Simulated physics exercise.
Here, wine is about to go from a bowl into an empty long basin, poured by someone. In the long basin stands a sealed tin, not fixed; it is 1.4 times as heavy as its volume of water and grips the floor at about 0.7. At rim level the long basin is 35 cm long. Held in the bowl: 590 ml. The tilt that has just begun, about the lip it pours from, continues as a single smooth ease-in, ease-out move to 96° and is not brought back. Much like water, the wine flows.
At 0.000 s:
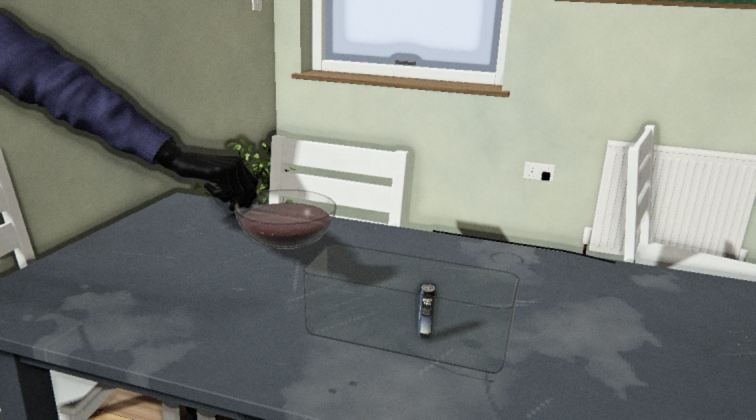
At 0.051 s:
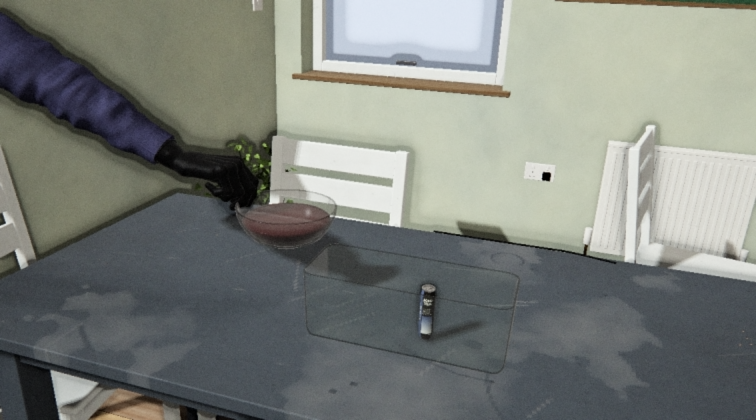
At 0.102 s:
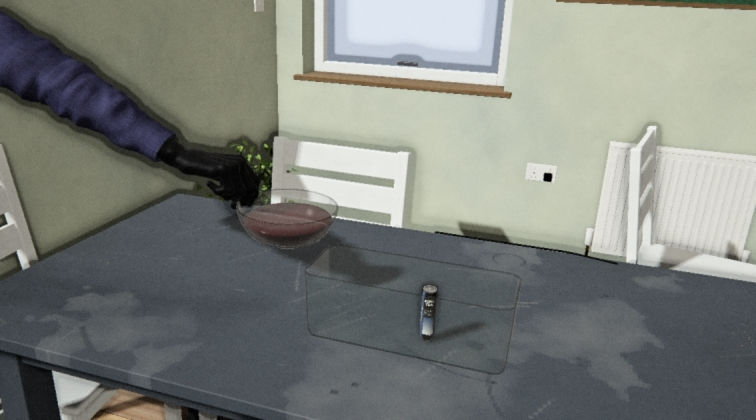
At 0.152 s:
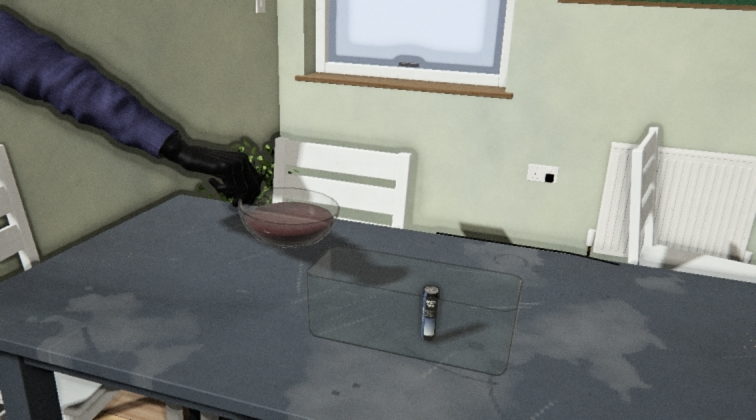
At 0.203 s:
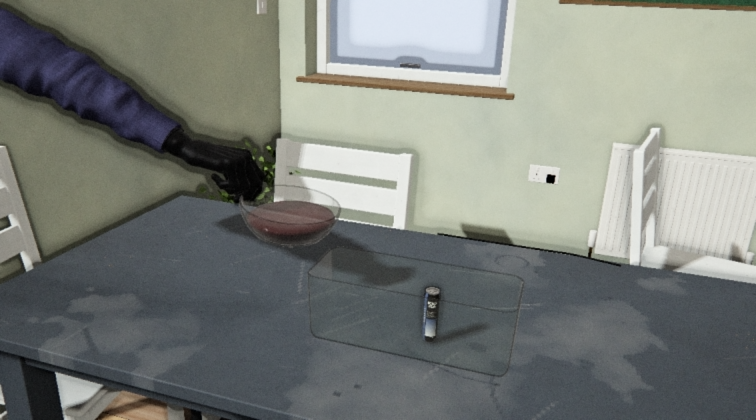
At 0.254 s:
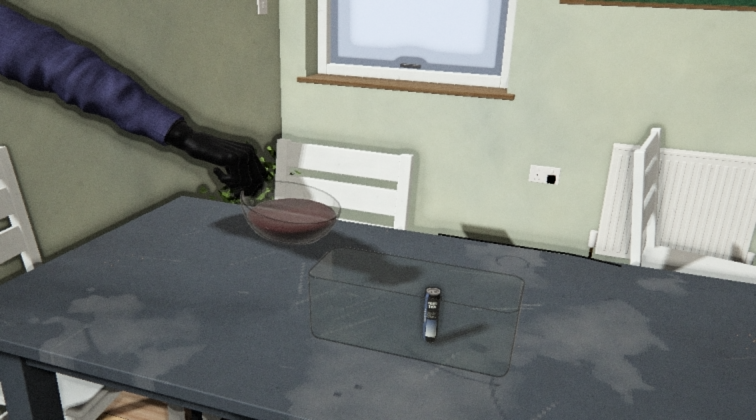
A black-gloved hand in a purple sleeve slowly beginning to tilt a glass bowl of red liquid above a dark table.
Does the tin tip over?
It stays on its base.
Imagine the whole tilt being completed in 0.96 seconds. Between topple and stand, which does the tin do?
With that tilt, the tin stays on its base.
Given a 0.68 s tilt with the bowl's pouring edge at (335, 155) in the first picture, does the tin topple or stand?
Result: Tin tipped over.
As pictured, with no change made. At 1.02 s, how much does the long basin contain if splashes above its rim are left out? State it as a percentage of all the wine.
I'd put it at roughly 86 per cent.
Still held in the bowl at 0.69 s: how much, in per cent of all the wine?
About 54 per cent.
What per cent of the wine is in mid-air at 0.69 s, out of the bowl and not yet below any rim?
Around 34 percent.
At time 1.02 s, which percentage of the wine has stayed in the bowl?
I reckon near 2 per cent still sits there.
By 0.69 s the tilt is 58° and 54 per cent is still to pour; the tin stands where it began.
By 1.02 s the tilt is 90° and 2 per cent is still to pour; the tin stands where it began.
By 1.35 s the tilt is 96° and 0 per cent is still to pour; the tin stands where it began.
By 1.72 s the tilt is 96° and 0 per cent is still to pour; the tin stands where it began.
At rest the tin stands where it began.
